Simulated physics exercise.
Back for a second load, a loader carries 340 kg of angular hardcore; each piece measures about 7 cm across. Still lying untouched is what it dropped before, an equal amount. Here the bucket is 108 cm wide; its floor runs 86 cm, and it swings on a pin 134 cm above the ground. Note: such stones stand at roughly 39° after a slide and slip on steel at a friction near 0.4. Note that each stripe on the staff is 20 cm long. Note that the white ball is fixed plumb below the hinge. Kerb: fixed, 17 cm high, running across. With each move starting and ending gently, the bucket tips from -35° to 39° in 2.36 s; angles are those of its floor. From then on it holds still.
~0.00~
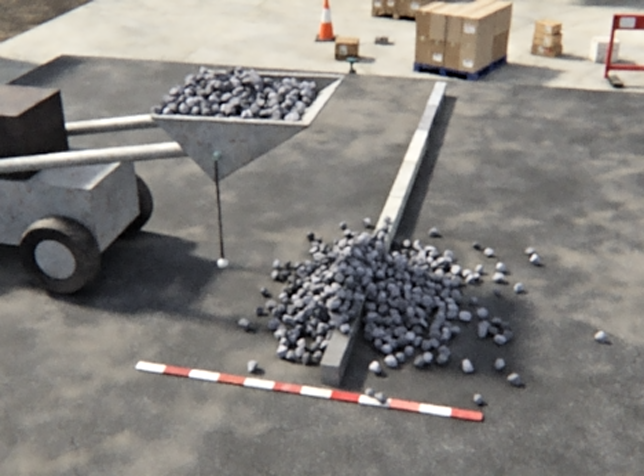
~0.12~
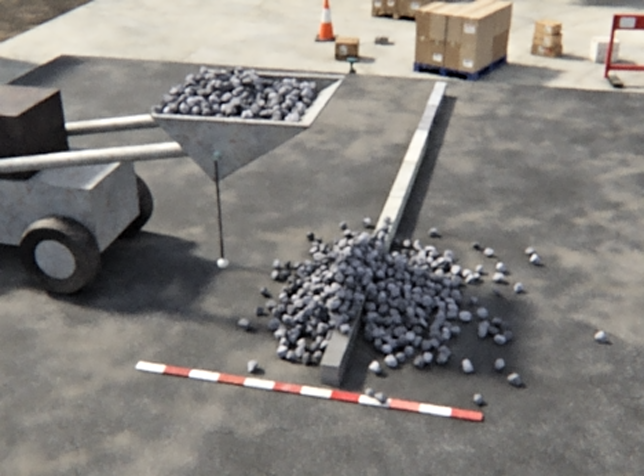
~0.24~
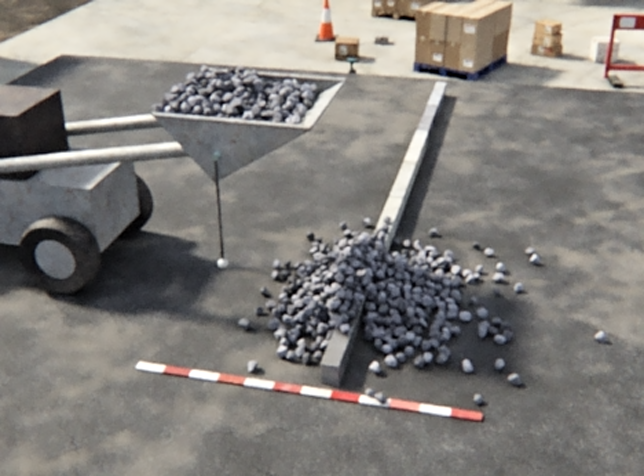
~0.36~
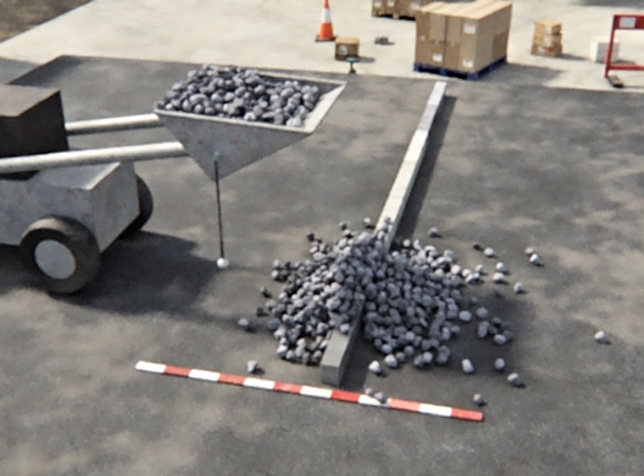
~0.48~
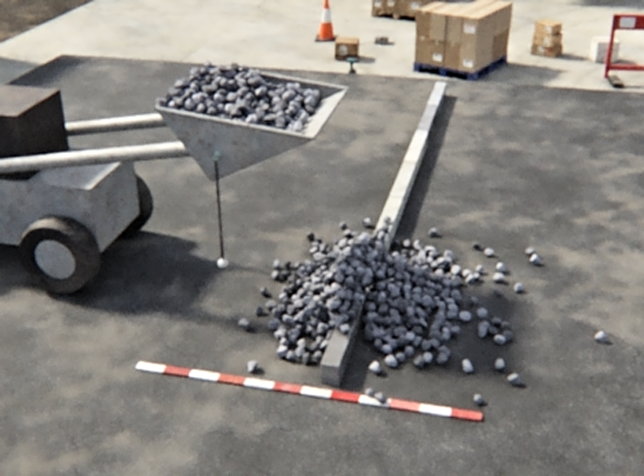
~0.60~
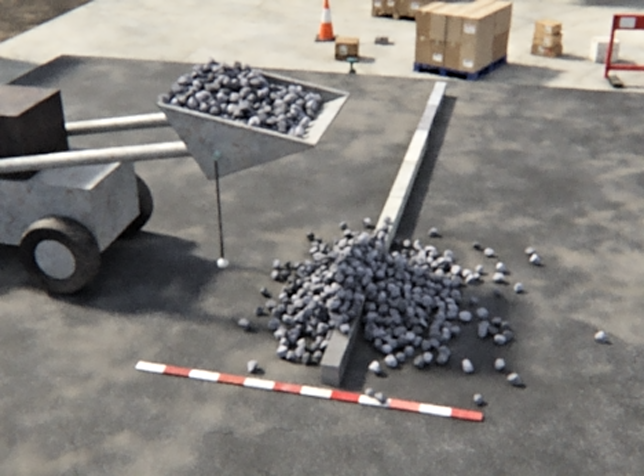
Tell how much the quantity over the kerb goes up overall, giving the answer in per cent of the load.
It goes up by roughly 30 per cent.
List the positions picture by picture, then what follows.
In the first picture, the bucket is at -35°, its lip at (309, 125); the top of the load is at (239, 81). The earlier load is highest near (355, 256), 29 cm above ground level, 56 % on this side of the kerb, 44 % over the kerb.
In the second picture, the bucket is at -34°, its lip at (310, 126); the top of the load is at (238, 79); the stones move at 0.0 m/s on average.
In the third picture, the bucket is at -33°, its lip at (311, 129); the top of the load is at (228, 81); the stones move at 0.1 m/s on average.
In the fourth picture, the bucket is at -30°, its lip at (312, 133); the top of the load is at (218, 75); the stones move at 0.1 m/s on average.
In the fifth picture, the bucket is at -27°, its lip at (314, 138); the top of the load is at (211, 74); the stones move at 0.1 m/s on average.
In the sixth picture, the bucket is at -23°, its lip at (316, 145); the top of the load is at (206, 71); the stones move at 0.1 m/s on average.
After 1.8 s the floor is at 27°; in per cent of one load, 98 in the bucket, 57 on this side of the kerb, 44 over the kerb; the foremost stones are at (527, 314).
After 2.5 s the floor is at 39°; in per cent of one load, 26 in the bucket, 123 on this side of the kerb, 51 over the kerb; the foremost stones are at (527, 314).
After 2.8 s the floor is at 39°; in per cent of one load, 1 in the bucket, 131 on this side of the kerb, 68 over the kerb; the foremost stones are at (527, 314).
After 5.4 s the floor is at 39°; in per cent of one load, 0 in the bucket, 126 on this side of the kerb, 74 over the kerb; the foremost stones are at (527, 314). Net gain over the kerb, 30.
